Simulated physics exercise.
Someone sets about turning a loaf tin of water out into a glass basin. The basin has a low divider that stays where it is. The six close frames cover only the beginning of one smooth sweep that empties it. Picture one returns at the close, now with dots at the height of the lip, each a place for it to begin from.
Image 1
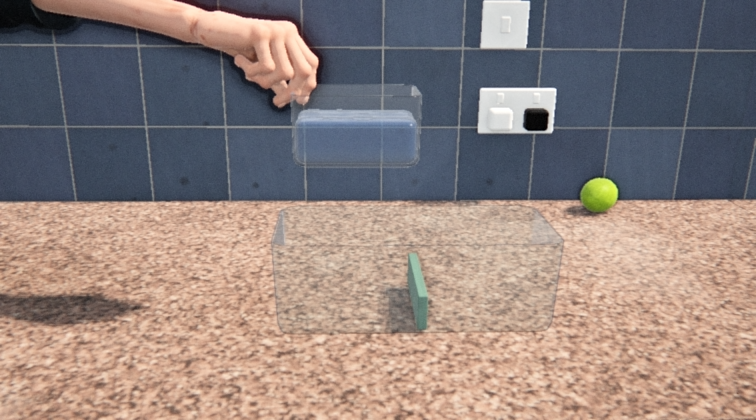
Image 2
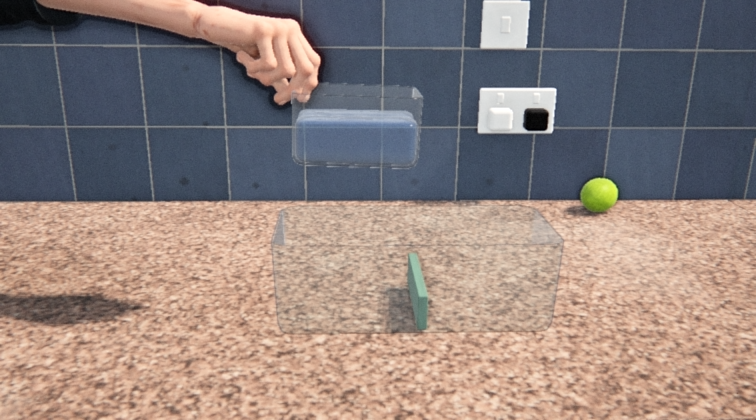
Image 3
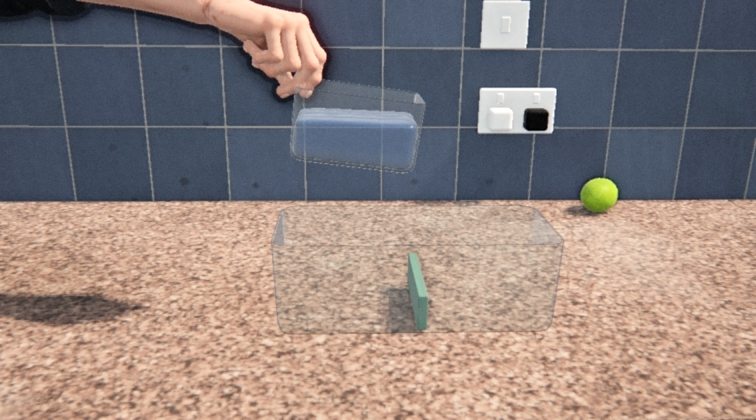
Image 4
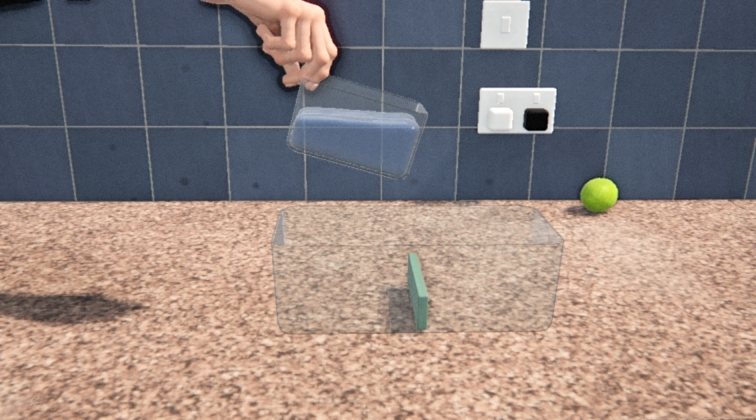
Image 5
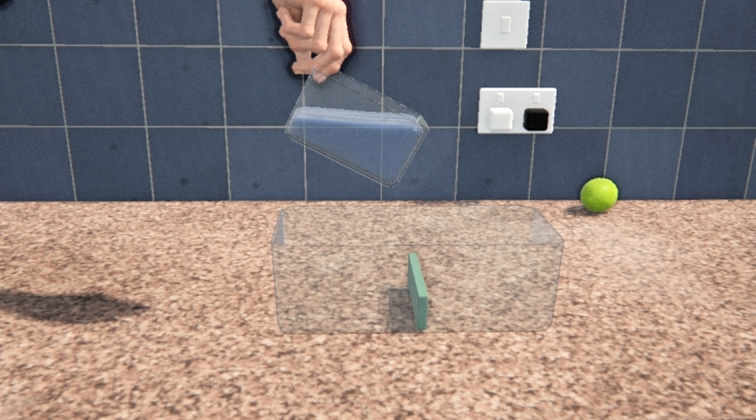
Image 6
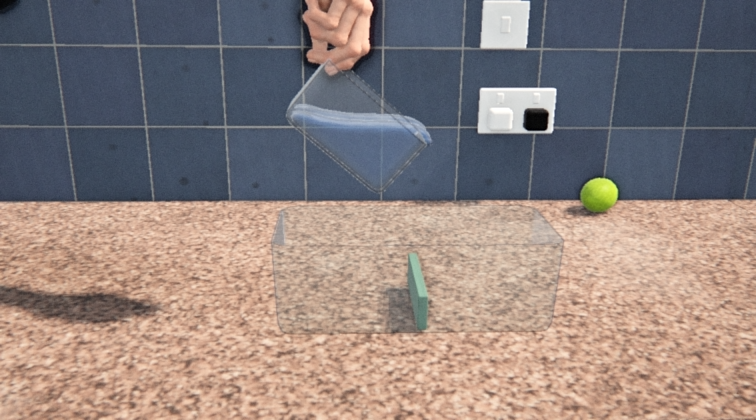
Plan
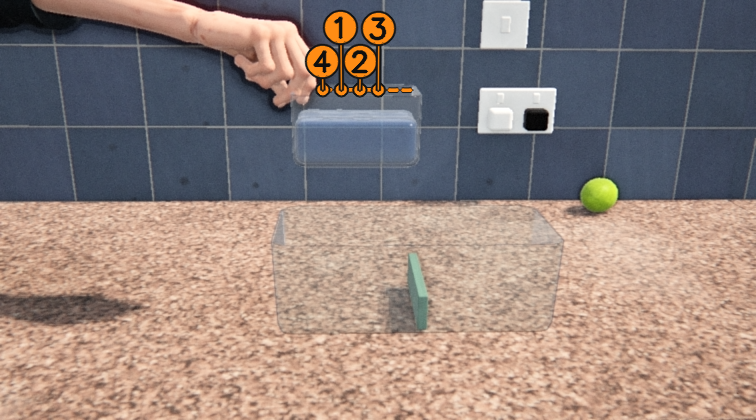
The clip shows a hand above a clear basin with a green divider on a speckled countertop, steadily tilting a clear container of blue liquid to the right until the liquid reaches over its lower lip.
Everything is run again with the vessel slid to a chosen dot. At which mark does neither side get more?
The answer is spot 3.
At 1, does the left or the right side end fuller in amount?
The left side.
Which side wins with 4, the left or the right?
More ends on the left.
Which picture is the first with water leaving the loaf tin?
In picture 6.
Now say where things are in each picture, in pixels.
The first frame shows upright, lip at (416, 90); basin from (278, 331) to (551, 327); top of the wall at (417, 273); nothing has left yet.
The second frame shows upright, lip at (417, 92); nothing has left yet.
The third frame shows tipped about 7°, lip at (419, 97); nothing has left yet.
The fourth frame shows tipped about 16°, lip at (422, 107); nothing has left yet.
The fifth frame shows tipped about 27°, lip at (423, 120); nothing has left yet.
The sixth frame shows tipped about 41°, lip at (422, 136); water is over the lip, down to (422, 136).
On the marked copy, 1 at (341, 89); 2 at (359, 89); 3 at (378, 90); 4 at (322, 89).
For spot 1, about 93 % ends left of the wall and 6 % right of it.
For spot 2, about 79 % ends left of the wall and 19 % right of it.
For spot 3, about 51 % ends left of the wall and 49 % right of it.
For spot 4, about 92 % ends left of the wall and 6 % right of it.
